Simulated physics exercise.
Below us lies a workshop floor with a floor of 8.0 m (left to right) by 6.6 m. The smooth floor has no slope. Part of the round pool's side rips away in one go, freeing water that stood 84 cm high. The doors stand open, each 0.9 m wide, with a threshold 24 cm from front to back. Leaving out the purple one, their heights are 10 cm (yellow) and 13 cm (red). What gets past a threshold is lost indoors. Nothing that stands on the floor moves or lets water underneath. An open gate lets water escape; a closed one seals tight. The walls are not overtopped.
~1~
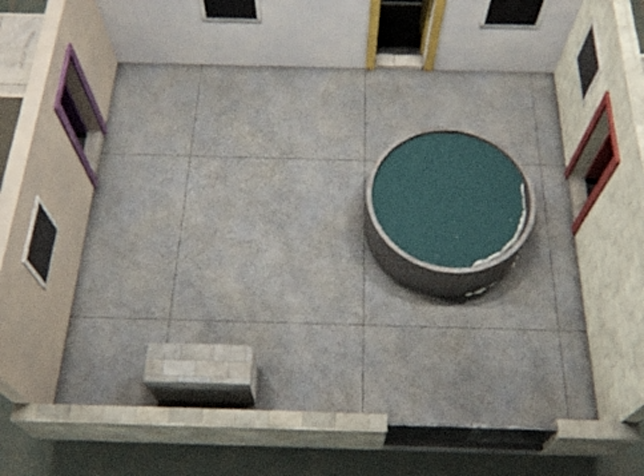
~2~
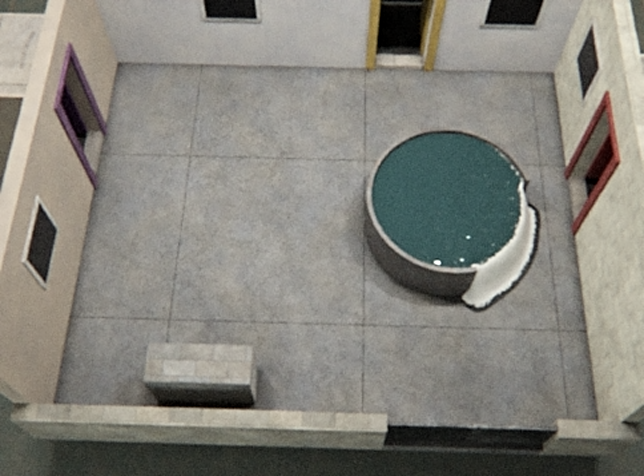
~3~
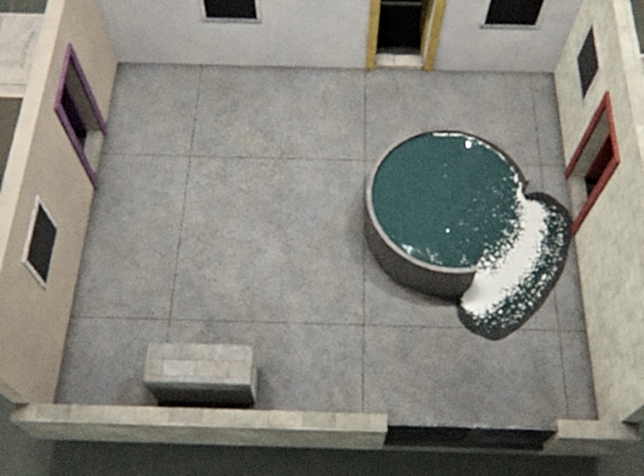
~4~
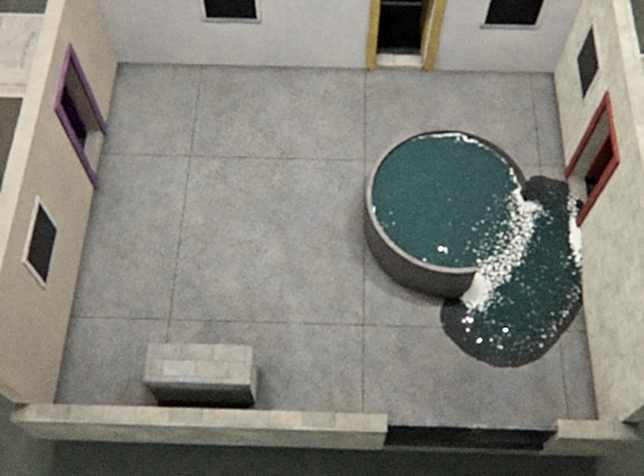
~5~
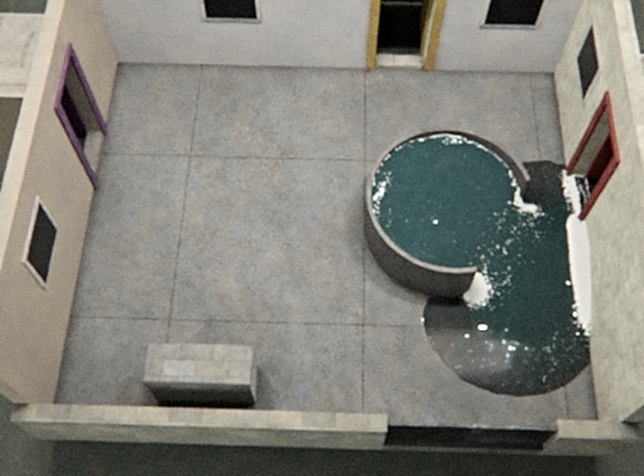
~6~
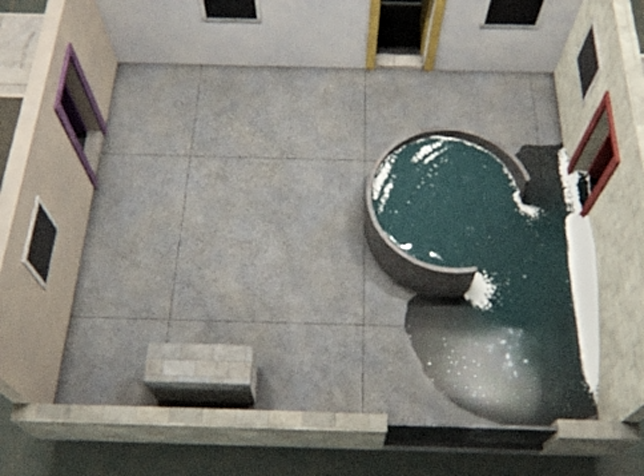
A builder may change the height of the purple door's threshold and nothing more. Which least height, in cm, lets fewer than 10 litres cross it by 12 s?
About 12 cm.
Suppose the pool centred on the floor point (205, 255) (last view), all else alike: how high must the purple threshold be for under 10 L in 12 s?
Some 13.0 cm.
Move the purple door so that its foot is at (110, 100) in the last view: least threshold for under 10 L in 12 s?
Roughly 17 cm.
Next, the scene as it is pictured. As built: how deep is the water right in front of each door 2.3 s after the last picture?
In cm: Purple 0, yellow 6, red 19.
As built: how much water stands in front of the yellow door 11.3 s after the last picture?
Some 10.0 cm.
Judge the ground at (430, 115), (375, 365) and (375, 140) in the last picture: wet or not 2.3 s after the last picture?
In turn: Flooded, under water, still dry.
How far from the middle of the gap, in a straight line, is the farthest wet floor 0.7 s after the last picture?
Some 3.8 m out.
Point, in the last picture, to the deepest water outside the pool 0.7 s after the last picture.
Near (595, 422).
Then, 0.7 s after the last picture water covers 15 % of the floor, deepest (73 cm) near (595, 422); it has not reached the purple door.
Then, 2.3 s after the last picture water covers 50 % of the floor, deepest (45 cm) near (263, 388); it has not reached the purple door.
Then, 11.3 s after the last picture water covers 100 % of the floor, deepest (12 cm) near (270, 277); 11 cm at the purple door, 0 litres in over its 15 cm threshold.
At the purple door as built, the water peaked near 15 cm, 5.1 s after the last picture.
Run again over the same 12 s with other heights there, 38 litres in over 9.5 cm, 4 litres over 13 cm. The limit of 10 litres is kept from about 12 cm up.
